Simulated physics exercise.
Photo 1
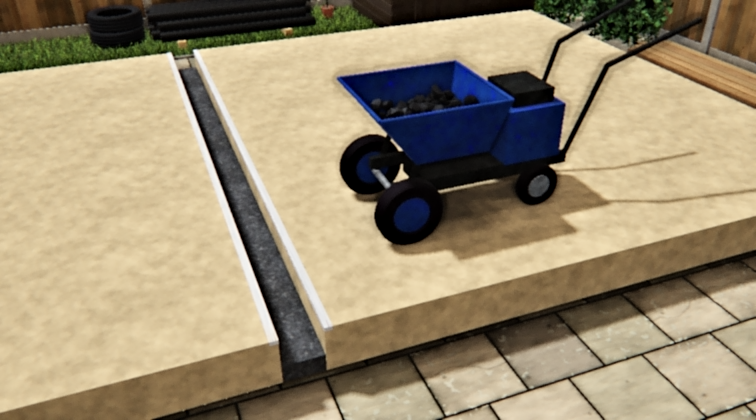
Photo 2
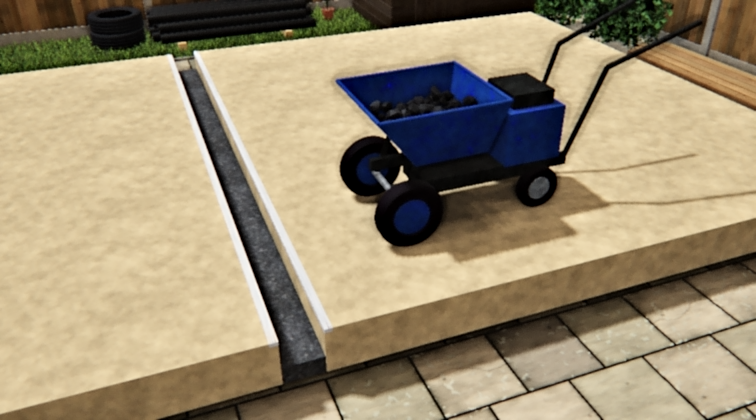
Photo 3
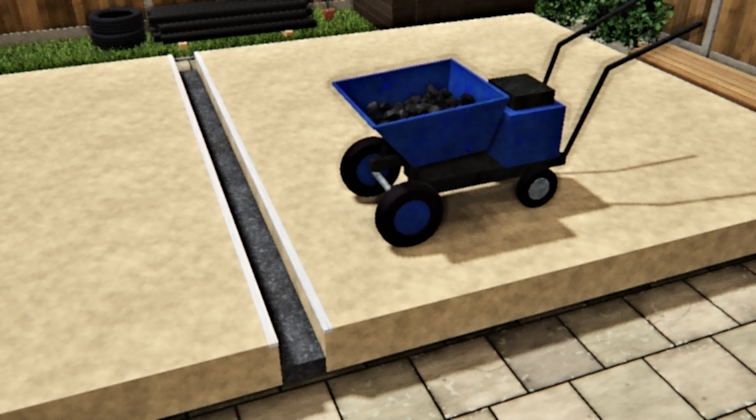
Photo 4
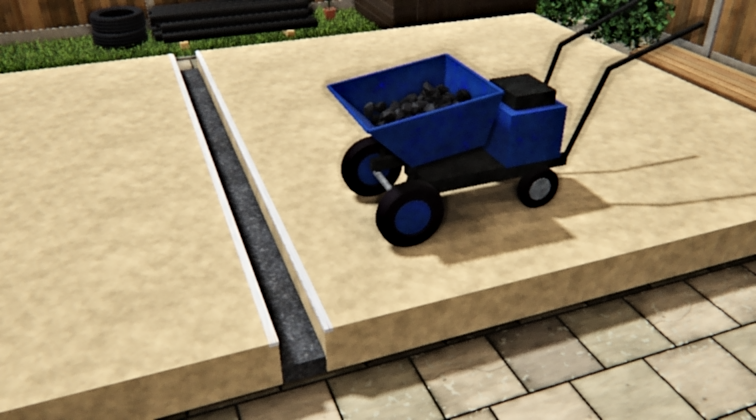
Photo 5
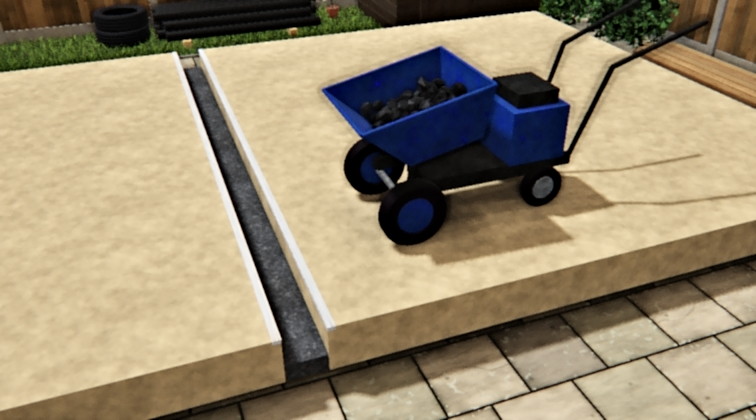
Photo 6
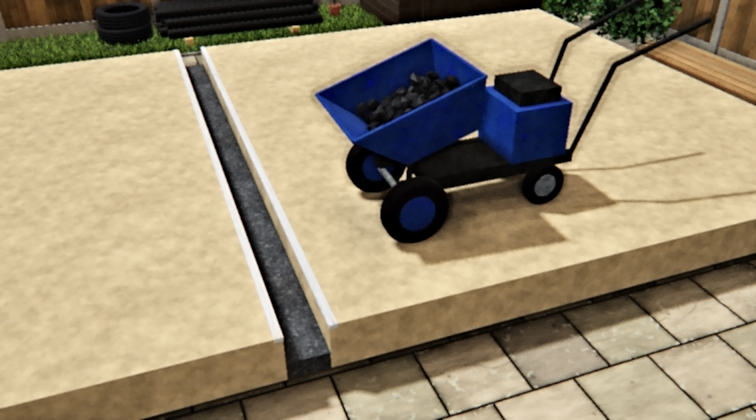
A blue skip of dark lumps on a small barrow slowly tilts forward to the left.
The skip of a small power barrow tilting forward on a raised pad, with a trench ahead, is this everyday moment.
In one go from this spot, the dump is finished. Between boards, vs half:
Above half.
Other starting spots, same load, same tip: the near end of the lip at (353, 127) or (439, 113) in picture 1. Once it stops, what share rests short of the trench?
You'd see close to 0 per cent the first time and close to 60 per cent the next.
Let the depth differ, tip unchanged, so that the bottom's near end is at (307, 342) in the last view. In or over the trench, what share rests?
Estimated share: Approx. 60 per cent.
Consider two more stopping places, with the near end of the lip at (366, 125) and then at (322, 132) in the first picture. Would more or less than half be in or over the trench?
One: Most of it. Two: Not half.
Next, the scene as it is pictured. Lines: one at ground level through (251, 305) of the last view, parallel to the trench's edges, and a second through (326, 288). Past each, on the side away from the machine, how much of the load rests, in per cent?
About 0 % and 100 %.
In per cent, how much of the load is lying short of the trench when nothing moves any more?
I'd say around 5 per cent of the load.
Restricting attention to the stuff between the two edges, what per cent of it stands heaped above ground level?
About 10 %.
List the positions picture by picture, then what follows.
In the first frame, lip of the skip near (381, 123), level; top of the load near (439, 116), lumps of coal; first edge of the trench near (312, 291); far edge near (260, 304), the trench under half as wide as the skip, and about as deep as wide.
In the second frame, lip of the skip near (379, 125), level; top of the load near (438, 117).
In the third frame, lip of the skip near (375, 128), tipped barely; top of the load near (450, 111).
In the fourth frame, lip of the skip near (369, 132), tipped a little; top of the load near (445, 102).
In the fifth frame, lip of the skip near (362, 136), tipped a little; top of the load near (441, 97).
In the sixth frame, lip of the skip near (354, 142), tipped clearly; top of the load near (447, 96); first edge of the trench near (317, 289); far edge near (265, 301).
Shortly afterwards, skip tipped steeply; the whole lot in the skip.
Next, skip tipped right over; the bulk in the skip; only a few short of the trench; a little in or heaped over the trench; only a few beyond it.
Some moments later, skip tipped right over; a little in the skip; a little short of the trench; the bulk in or heaped over the trench; only a few beyond it.
In the end, skip tipped right over; a little short of the trench; all but a few in or heaped over the trench; only a few beyond it.
